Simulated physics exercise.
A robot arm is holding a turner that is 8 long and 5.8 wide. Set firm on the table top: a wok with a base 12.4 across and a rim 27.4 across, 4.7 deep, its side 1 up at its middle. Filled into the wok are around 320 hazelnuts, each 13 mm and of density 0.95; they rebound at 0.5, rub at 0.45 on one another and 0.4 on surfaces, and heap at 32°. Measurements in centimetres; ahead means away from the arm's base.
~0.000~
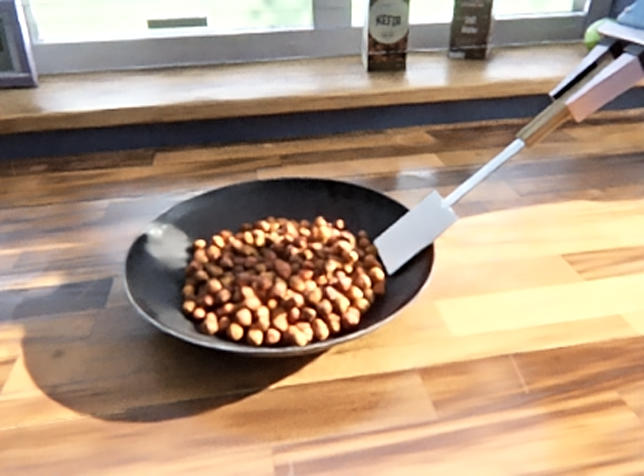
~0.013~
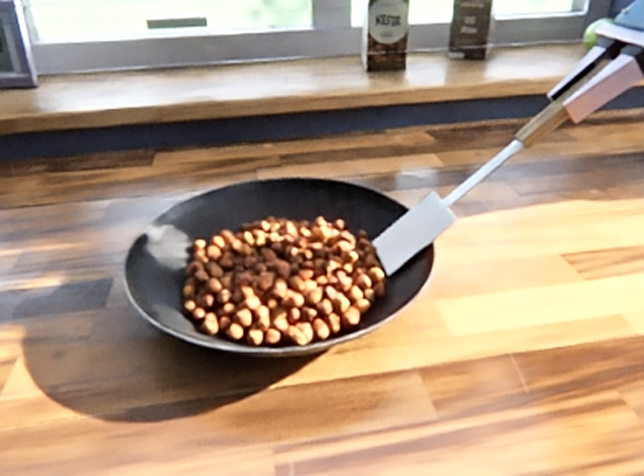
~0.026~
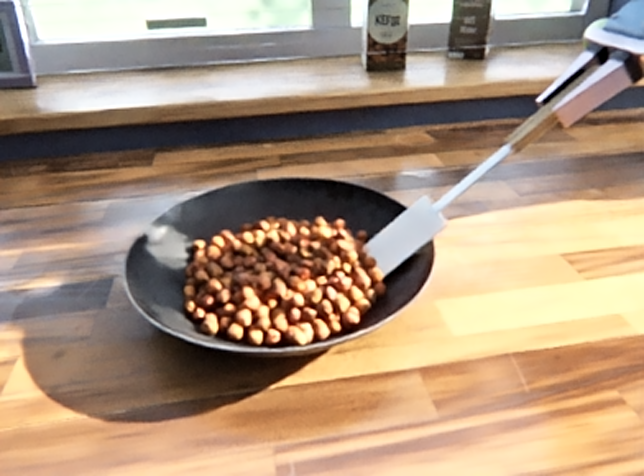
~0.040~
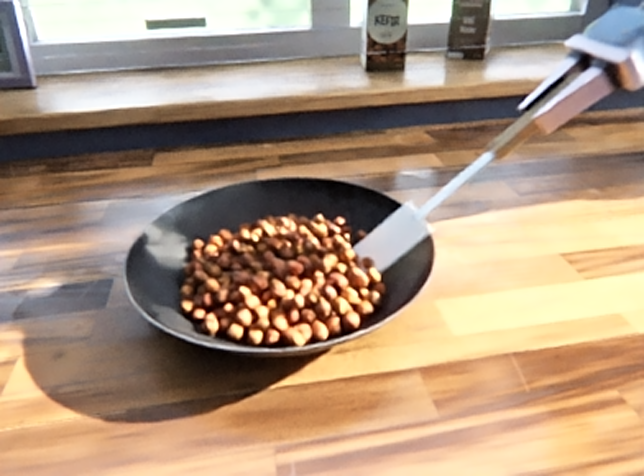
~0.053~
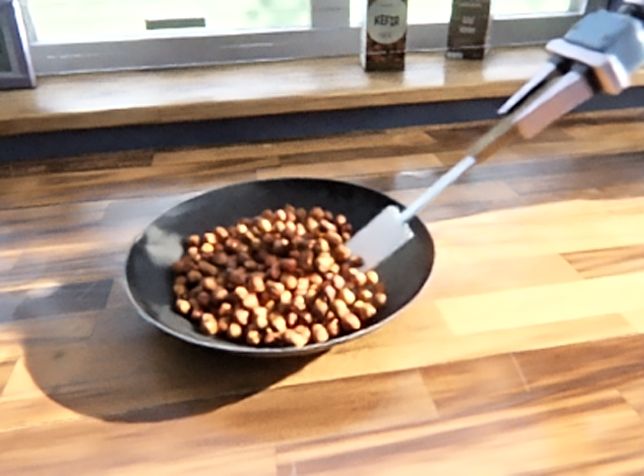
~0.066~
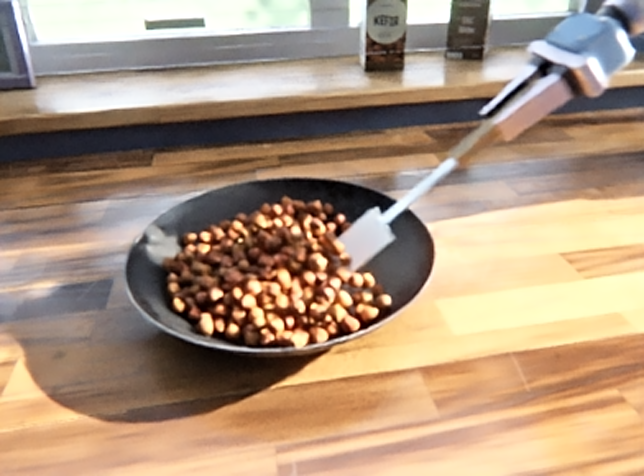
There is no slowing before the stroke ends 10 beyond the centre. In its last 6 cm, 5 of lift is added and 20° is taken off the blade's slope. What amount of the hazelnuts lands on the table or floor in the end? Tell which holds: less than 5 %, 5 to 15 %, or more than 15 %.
What holds is more than 15 %.
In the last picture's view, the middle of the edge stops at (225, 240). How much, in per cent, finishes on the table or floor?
Something near 10 in a hundred.
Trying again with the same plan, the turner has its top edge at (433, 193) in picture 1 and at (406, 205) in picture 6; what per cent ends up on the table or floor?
I'd put it at roughly 10 per cent.
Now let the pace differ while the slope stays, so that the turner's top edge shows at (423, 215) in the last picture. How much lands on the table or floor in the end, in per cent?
Near 15 in a hundred.
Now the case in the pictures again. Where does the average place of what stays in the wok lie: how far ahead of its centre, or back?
Ahead of centre, near 3.0 centimetres.
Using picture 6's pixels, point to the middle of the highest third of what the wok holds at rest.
Approximately at pixel (215, 274).
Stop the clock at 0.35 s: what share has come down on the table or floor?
My estimate is roughly 5 %.
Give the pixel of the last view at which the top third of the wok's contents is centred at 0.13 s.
It is centred at roughly (236, 249).
By 0.10 s, sloping 41°, highest piece 6 above the table; 321 in the wok.
By 0.13 s, sloping 37°, highest piece 7 above the table; 321 in the wok.
By 0.35 s, sloping 21°, highest piece 17 above the table; 252 in the wok, 20 on the table or floor, 49 on the blade or in flight.
By 1.40 s, sloping 21°, highest piece 4 above the table; 252 in the wok, 69 on the table or floor.
Final count, 252 in the wok, 69 on the table or floor. That is 21 % on the table or floor.
